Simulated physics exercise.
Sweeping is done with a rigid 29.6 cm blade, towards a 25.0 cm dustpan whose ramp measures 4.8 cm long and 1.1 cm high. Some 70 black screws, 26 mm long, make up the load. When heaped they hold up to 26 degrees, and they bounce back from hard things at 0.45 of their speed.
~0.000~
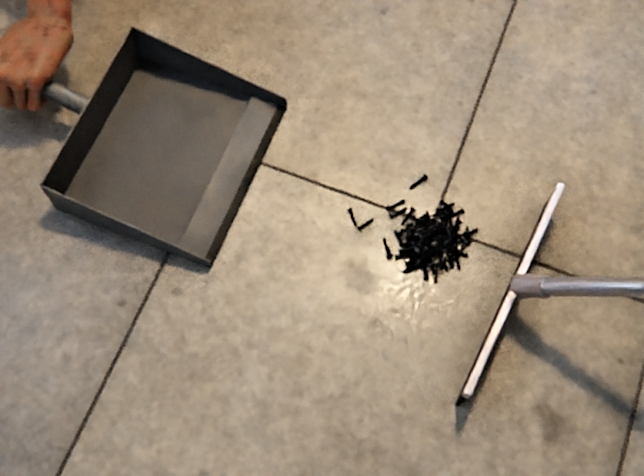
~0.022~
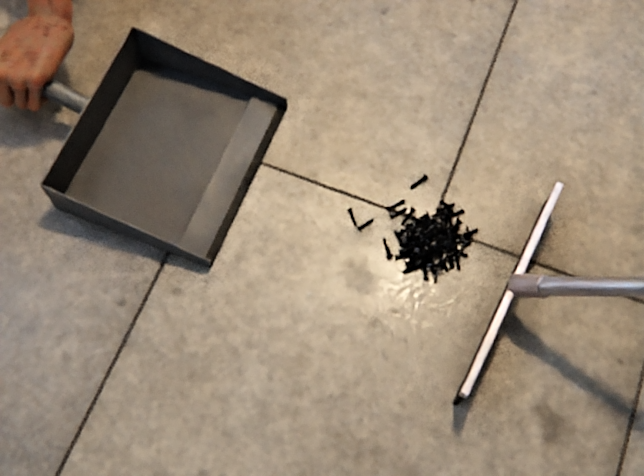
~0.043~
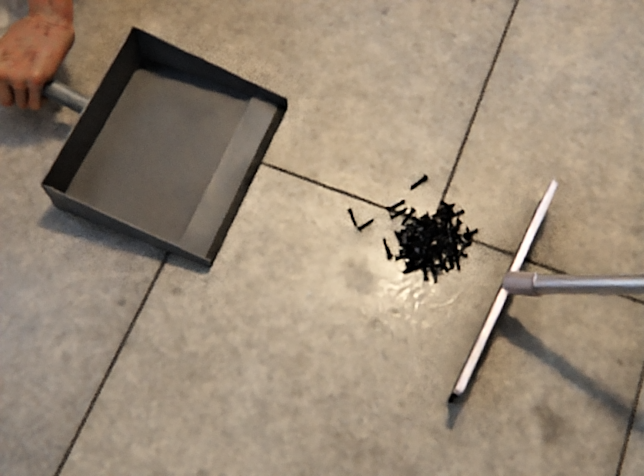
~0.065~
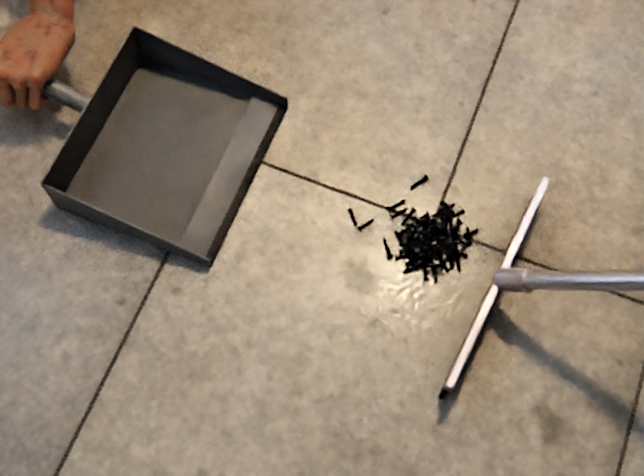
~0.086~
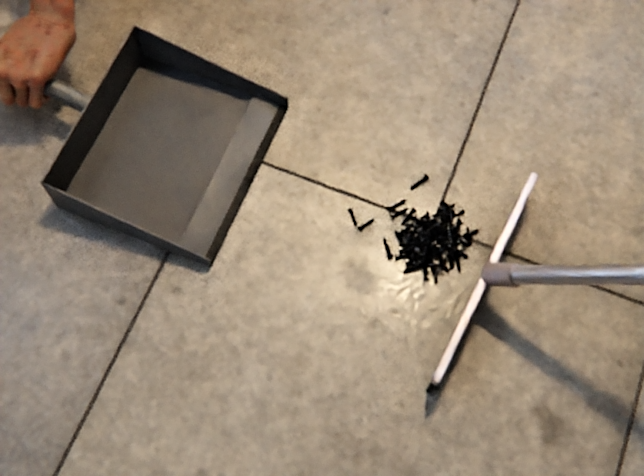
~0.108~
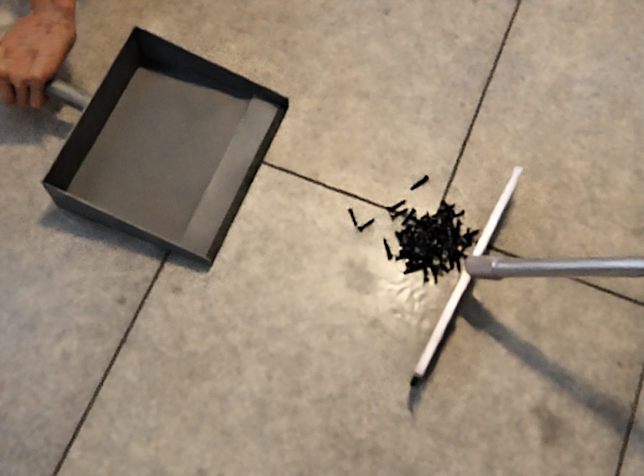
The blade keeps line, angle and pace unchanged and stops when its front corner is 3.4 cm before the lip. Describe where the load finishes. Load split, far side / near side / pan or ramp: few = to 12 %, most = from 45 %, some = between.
Split - far side: Few, near side: Few, pan: Some.
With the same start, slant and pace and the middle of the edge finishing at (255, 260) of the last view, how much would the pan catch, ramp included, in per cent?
Roughly 30 %.
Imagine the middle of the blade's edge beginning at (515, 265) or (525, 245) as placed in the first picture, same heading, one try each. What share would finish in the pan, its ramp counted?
30 and 30 per cent, roughly.
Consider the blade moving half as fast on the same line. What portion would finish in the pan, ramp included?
Then roughly 10 per cent.
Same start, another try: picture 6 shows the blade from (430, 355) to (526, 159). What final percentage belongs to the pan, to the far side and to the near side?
Pan 25, far 35, near 0.
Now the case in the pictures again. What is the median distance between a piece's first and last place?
Somewhere around 24 centimetres.
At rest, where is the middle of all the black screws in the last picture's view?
I'd put it at about (265, 163).
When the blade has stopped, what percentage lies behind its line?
Estimate: Around 0 %.
Then, at 0.24 s, middle of the blade 17 cm from the lip; 0 % over the lip, far side 0 %, near side 0 %.
After 0.34 s, middle of the blade 8 cm from the lip; 0 % over the lip, far side 5 %, near side 0 %.
After 0.56 s, middle of the blade 5 cm from the lip; 40 % over the lip, far side 5 %, near side 0 %.
By 1.7 s all is still; far side 5 %, near side 0 %, pan 40 %, in front of the lip or behind the blade 55 %.
